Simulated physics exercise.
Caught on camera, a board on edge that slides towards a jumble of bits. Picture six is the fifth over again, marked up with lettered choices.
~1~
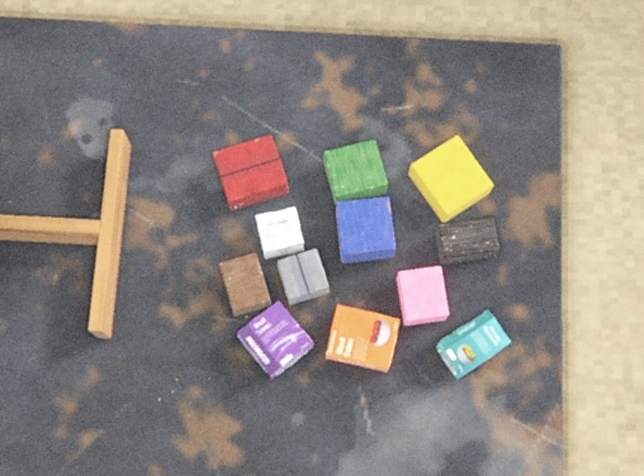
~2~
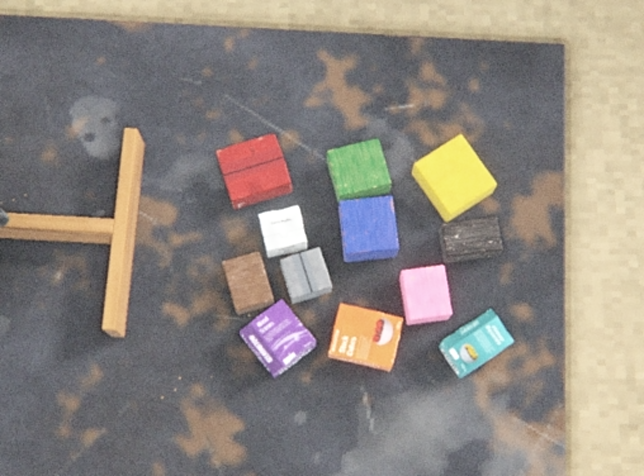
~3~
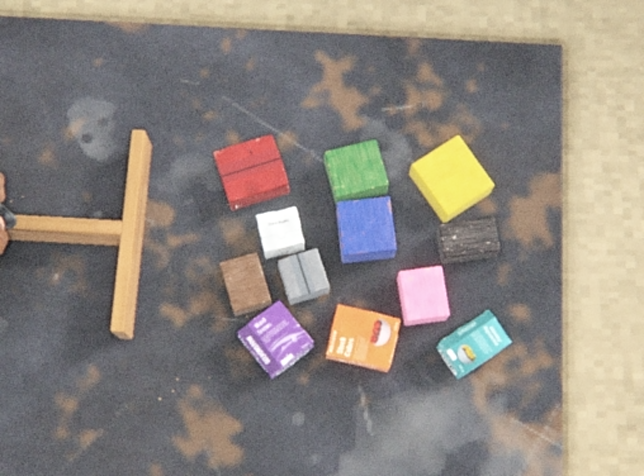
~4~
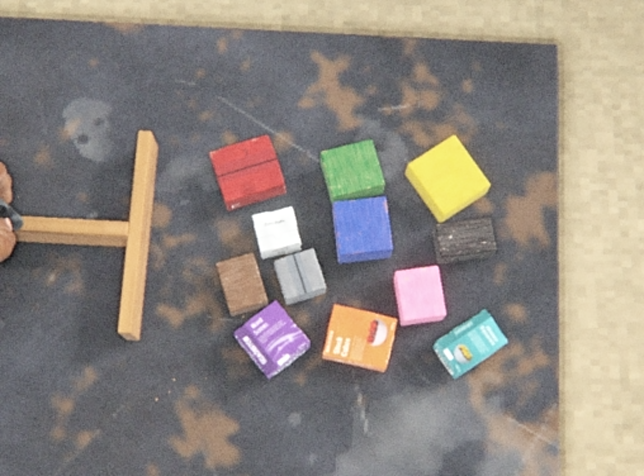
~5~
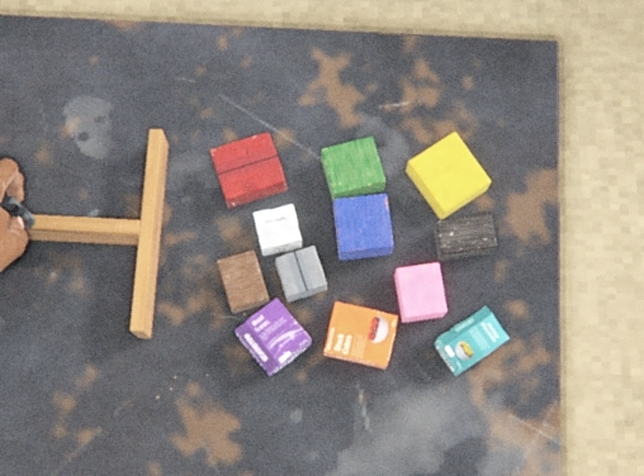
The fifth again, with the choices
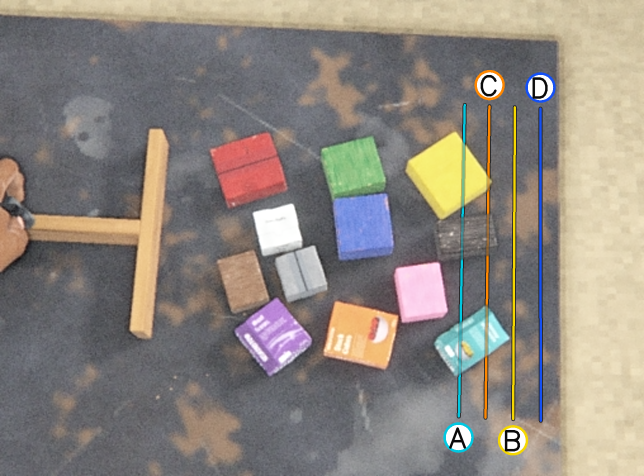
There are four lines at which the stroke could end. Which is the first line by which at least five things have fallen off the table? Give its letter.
Stop at C.
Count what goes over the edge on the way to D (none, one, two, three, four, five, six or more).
By then, six or more.
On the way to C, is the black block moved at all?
By then, yes.
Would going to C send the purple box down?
No.
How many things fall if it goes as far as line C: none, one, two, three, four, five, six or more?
By then, six or more.
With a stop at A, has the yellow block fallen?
Yes.
On the marked copy, A at (462, 255); B at (514, 257); C at (488, 256); D at (541, 259).
With C. Early on, board (269, 234); purple box (302, 349); green block (371, 174).
Further on, board (392, 240); yellow block (544, 196); turquoise packet (542, 348).
At the end, board (489, 245); turquoise packet over the edge; yellow block over the edge; six fallen.
As for the rest, A drops only four; B drops eight, but is farther than needed; D drops ten, but is farther than needed.
